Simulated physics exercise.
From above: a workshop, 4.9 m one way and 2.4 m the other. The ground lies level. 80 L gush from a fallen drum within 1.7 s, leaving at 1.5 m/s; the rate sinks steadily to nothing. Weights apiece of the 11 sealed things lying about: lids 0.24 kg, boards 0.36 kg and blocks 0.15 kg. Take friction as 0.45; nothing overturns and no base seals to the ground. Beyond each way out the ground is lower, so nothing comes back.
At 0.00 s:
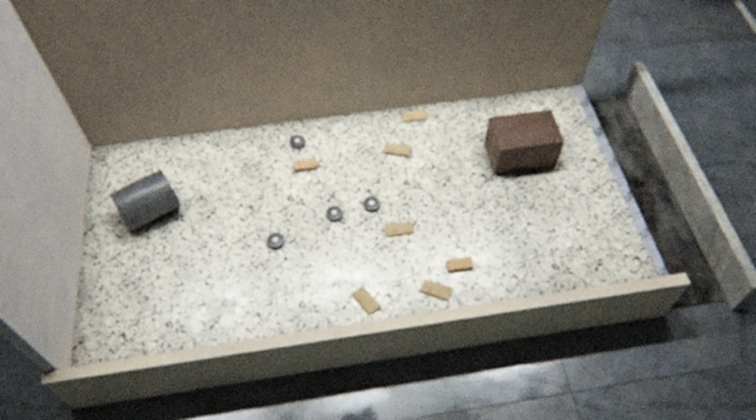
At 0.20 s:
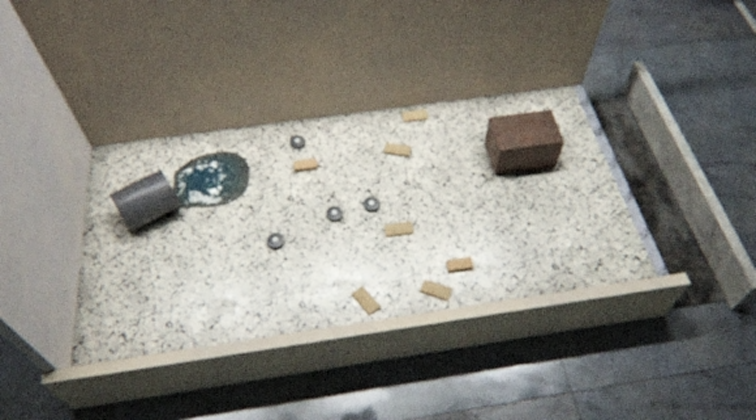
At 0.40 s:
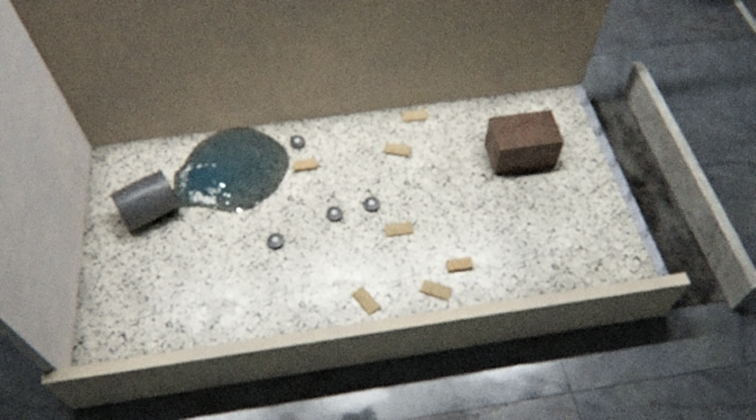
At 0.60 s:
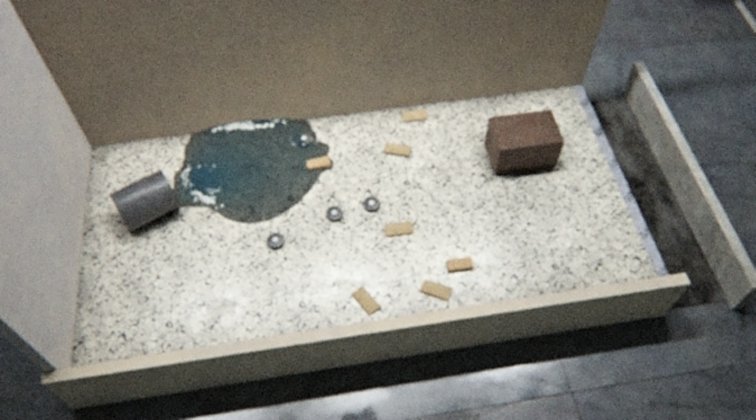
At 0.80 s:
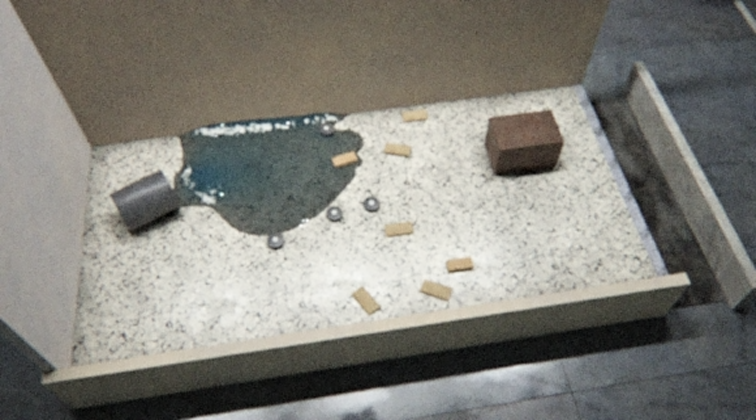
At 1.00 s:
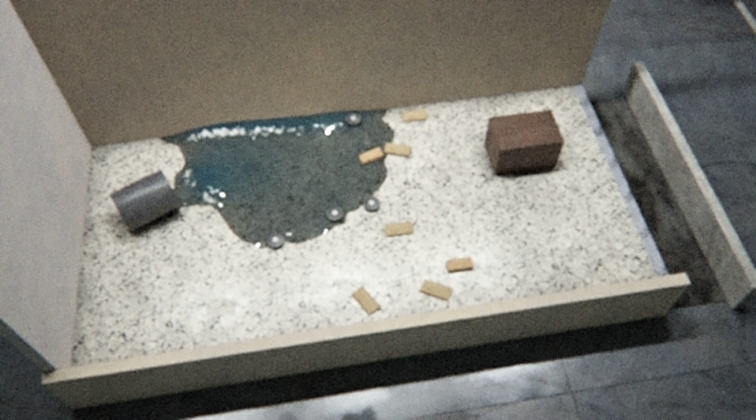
A walled, speckled floor held a brown box, small tan blocks and silvery balls as blue water spread from a gray cylinder at left, then pushed one ball and one block to the right.
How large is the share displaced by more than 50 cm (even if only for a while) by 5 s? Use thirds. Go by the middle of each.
Share: Between one and two thirds.
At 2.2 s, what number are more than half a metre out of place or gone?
By then 6.
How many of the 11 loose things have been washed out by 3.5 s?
By then 2.
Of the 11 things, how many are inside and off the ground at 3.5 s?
At that moment 2.
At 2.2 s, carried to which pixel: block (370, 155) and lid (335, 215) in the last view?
Near (483, 170) and (390, 248).
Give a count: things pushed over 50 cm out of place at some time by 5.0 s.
That makes 6.
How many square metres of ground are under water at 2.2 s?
Roughly 4.5 m2.
After 1.4 s 2 of 11 are over 50 cm from their spots; 2 afloat.
After 2.2 s 6 of 11 are over 50 cm from their spots; 5 afloat.
After 3.5 s 6 of 11 are over 50 cm from their spots; 2 afloat.
After 5.0 s 6 of 11 are over 50 cm from their spots, and 6 have been at some point; 2 afloat.
